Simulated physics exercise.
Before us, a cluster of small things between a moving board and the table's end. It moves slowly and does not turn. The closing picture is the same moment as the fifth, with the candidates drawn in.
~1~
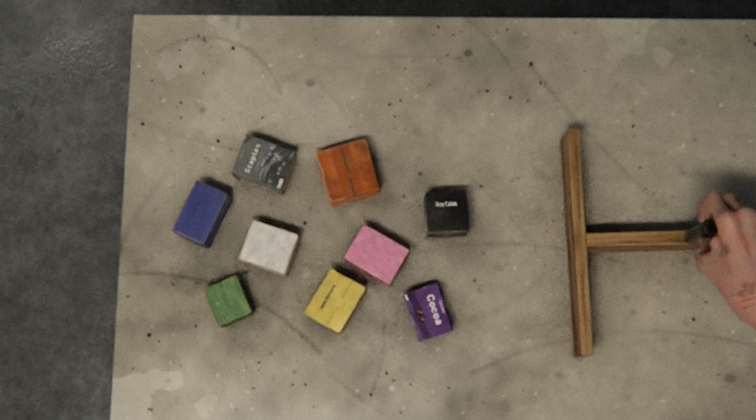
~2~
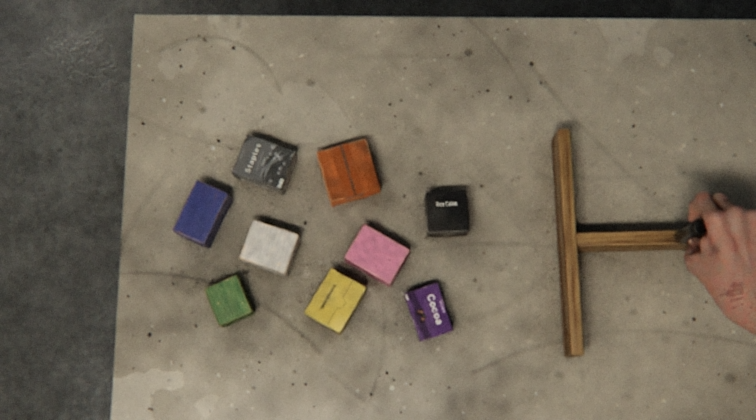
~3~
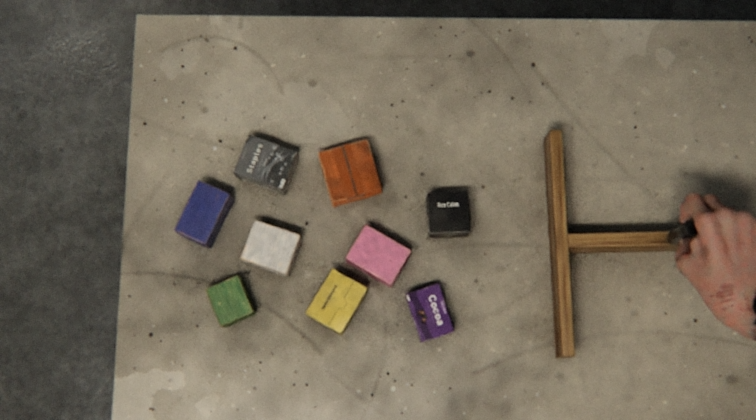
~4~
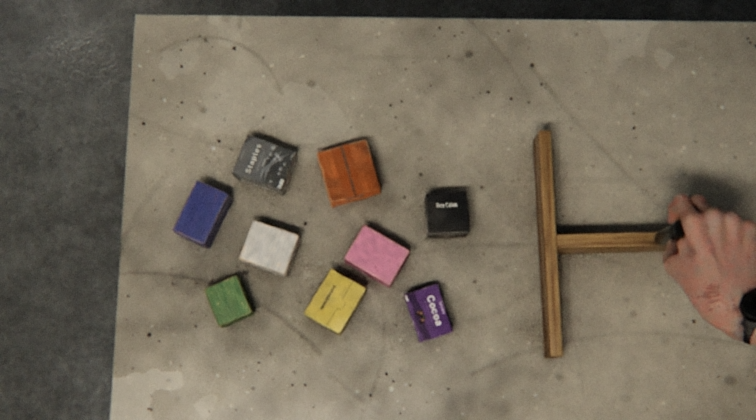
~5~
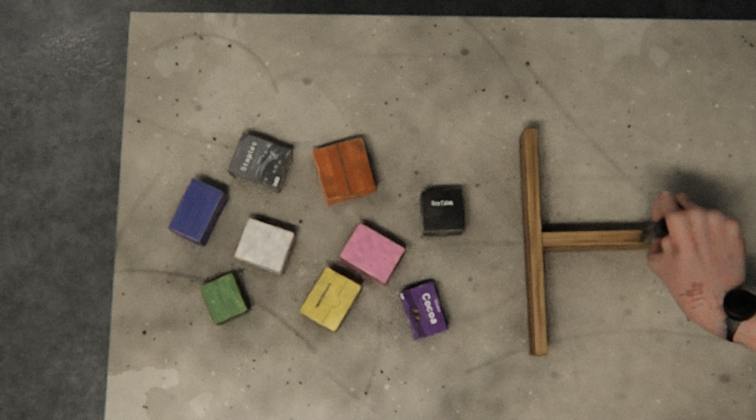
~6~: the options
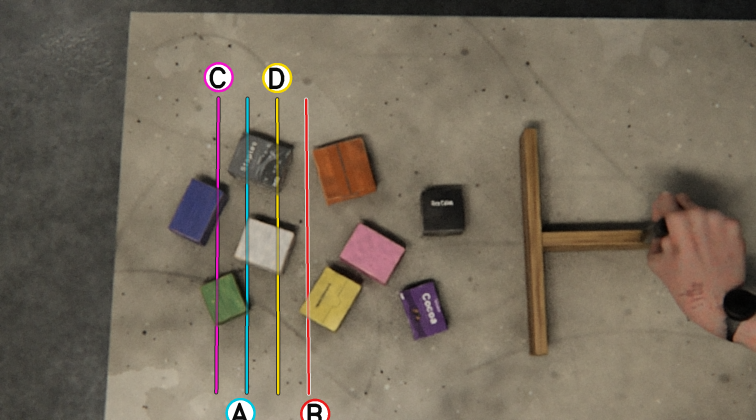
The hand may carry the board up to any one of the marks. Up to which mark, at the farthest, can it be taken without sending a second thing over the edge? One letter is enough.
C.
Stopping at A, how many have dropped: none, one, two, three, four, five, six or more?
By then, none.
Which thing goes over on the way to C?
The blue block.
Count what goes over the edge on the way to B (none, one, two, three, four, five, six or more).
The count is none.
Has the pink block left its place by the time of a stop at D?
By then, yes.
On the marked copy, A at (247, 242); B at (307, 242); C at (217, 241); D at (278, 242).
Taking C. A third of the way, board (421, 237); purple packet (398, 309); pink block (366, 255).
Two thirds of the way, board (304, 236); blue block (172, 210); white block (204, 237).
When it is over, board (216, 234); blue block over the edge; white block (120, 234); one fallen.
As for the rest, A is within the limit but short; B is within the limit but short; D is within the limit but short.
